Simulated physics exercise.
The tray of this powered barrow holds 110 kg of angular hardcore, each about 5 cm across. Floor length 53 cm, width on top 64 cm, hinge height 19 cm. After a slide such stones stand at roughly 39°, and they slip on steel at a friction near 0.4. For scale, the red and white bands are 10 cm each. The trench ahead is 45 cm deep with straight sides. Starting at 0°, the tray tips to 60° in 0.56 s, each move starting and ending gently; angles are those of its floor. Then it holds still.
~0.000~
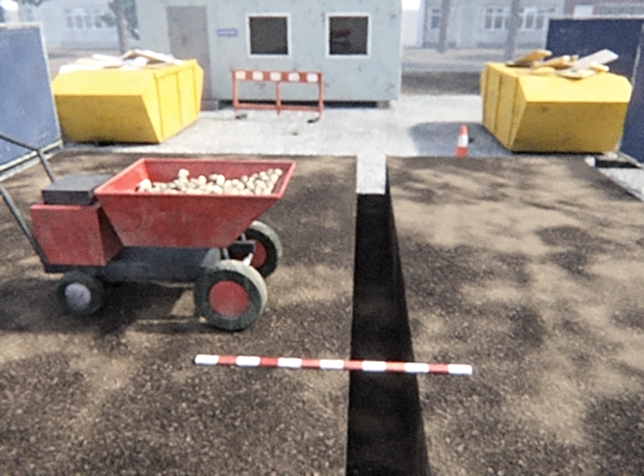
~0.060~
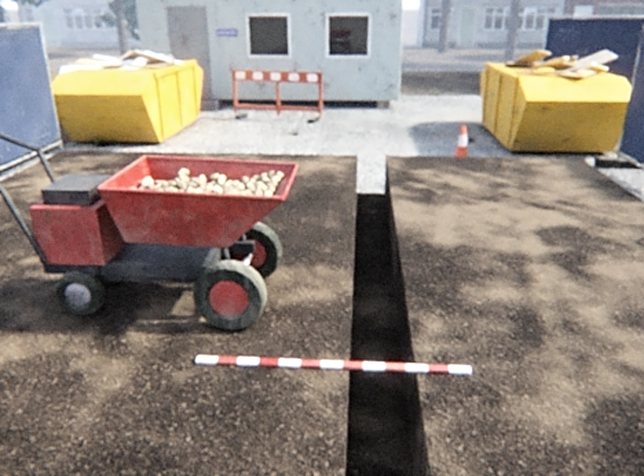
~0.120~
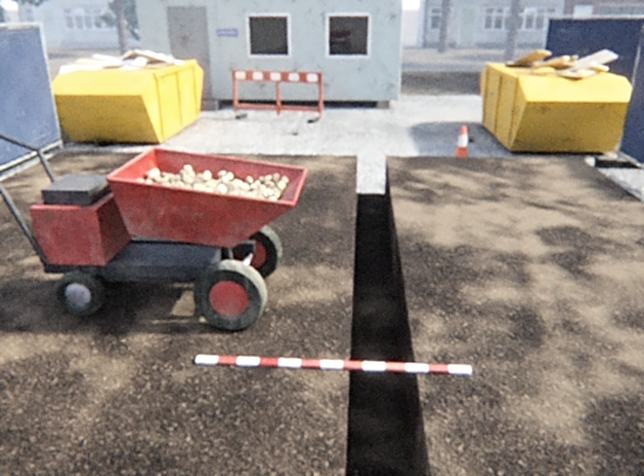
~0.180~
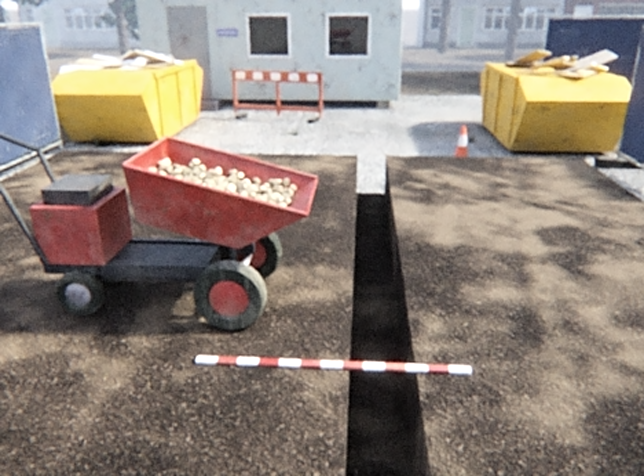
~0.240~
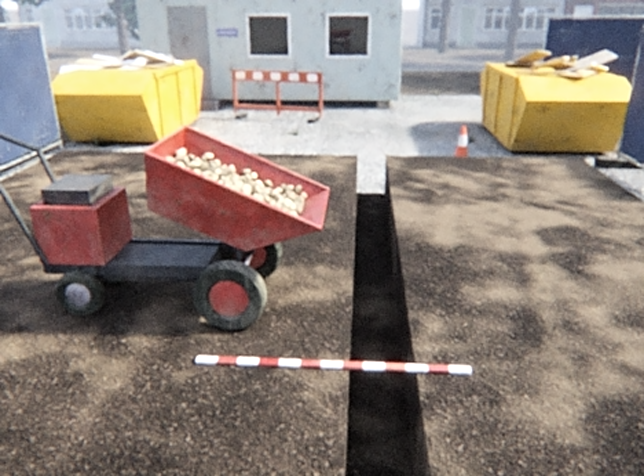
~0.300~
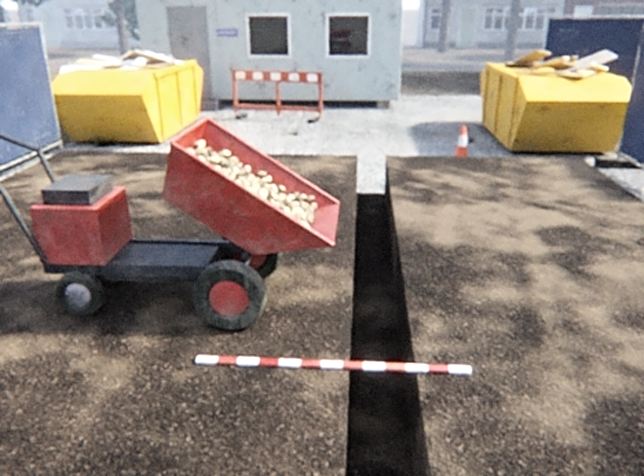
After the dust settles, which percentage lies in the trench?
Some 60 per cent of it.
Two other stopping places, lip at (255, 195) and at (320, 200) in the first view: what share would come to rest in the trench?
First some 60, then 25 per cent.
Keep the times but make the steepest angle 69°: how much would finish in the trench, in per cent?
In that case some 85 per cent.
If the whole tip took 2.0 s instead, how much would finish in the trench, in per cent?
In that case some 55 per cent.
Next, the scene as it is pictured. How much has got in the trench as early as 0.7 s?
Some 5 per cent.
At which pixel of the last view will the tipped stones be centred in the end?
Near (385, 361).
After 0.4 s the floor is at 51°; 100 % in the tray; the foremost stones are at (326, 242).
After 0.7 s the floor is at 60°; 94 % in the tray, 6 % in the trench; the foremost stones are at (379, 287).
After 1.0 s the floor is at 60°; 49 % in the tray, 40 % in the trench, 11 % past the trench; the foremost stones are at (480, 316).
After 3.0 s the floor is at 60°; 29 % in the tray, 60 % in the trench, 11 % past the trench; the foremost stones are at (539, 320).
